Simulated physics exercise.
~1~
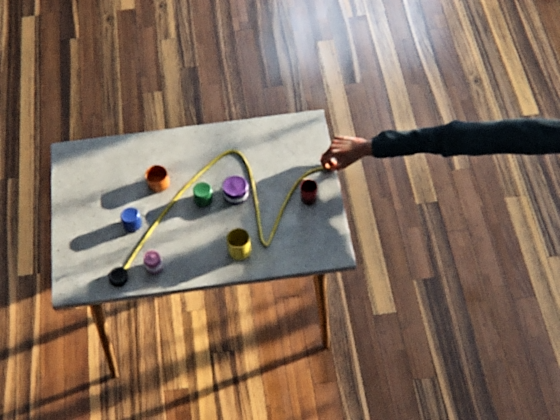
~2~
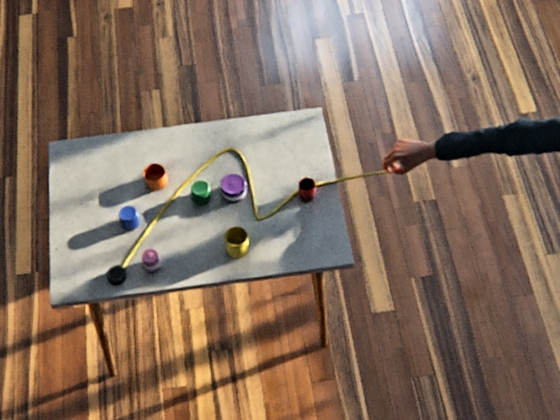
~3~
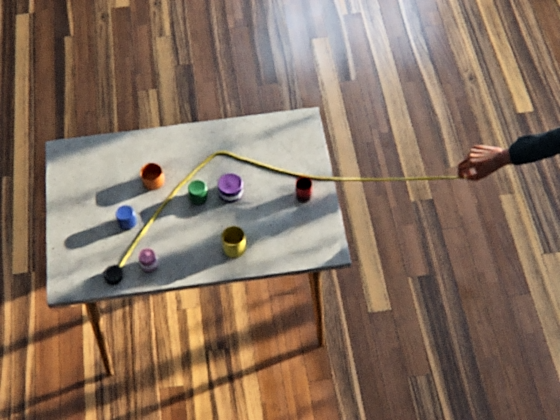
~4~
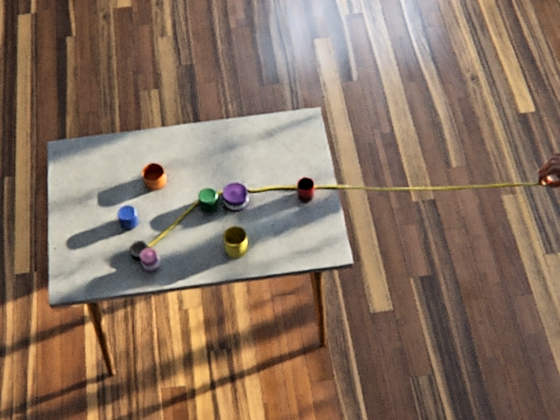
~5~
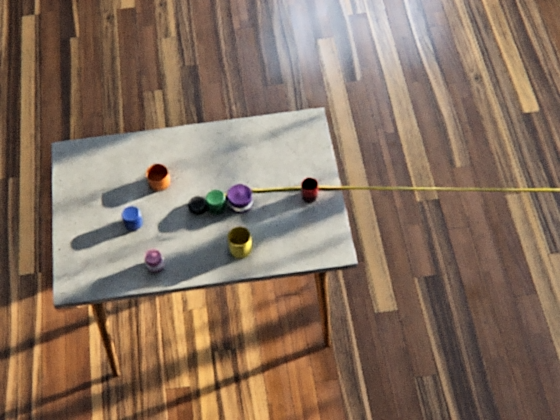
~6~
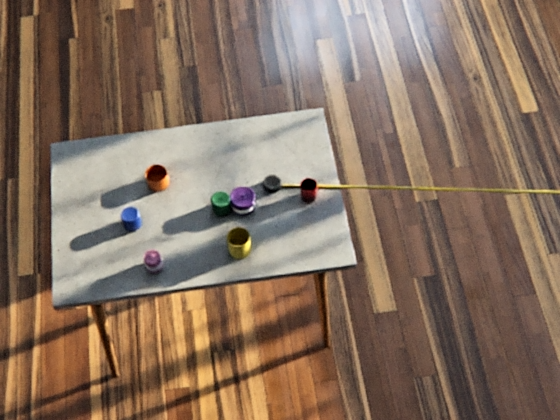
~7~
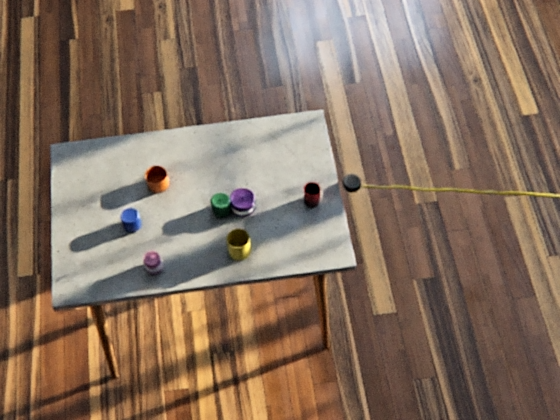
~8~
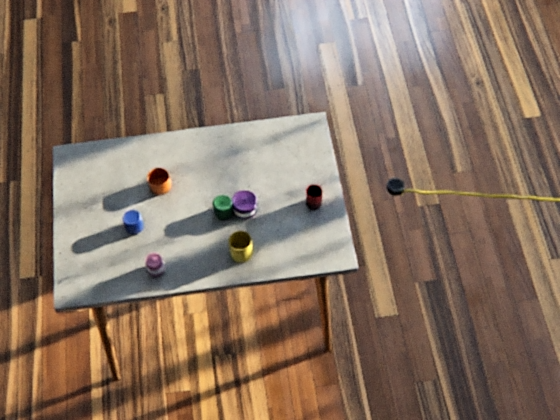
Hand pulling a yellow cord rightward, dragging a black disc past small colourful pots, nudging green and purple ones, off a grey table.
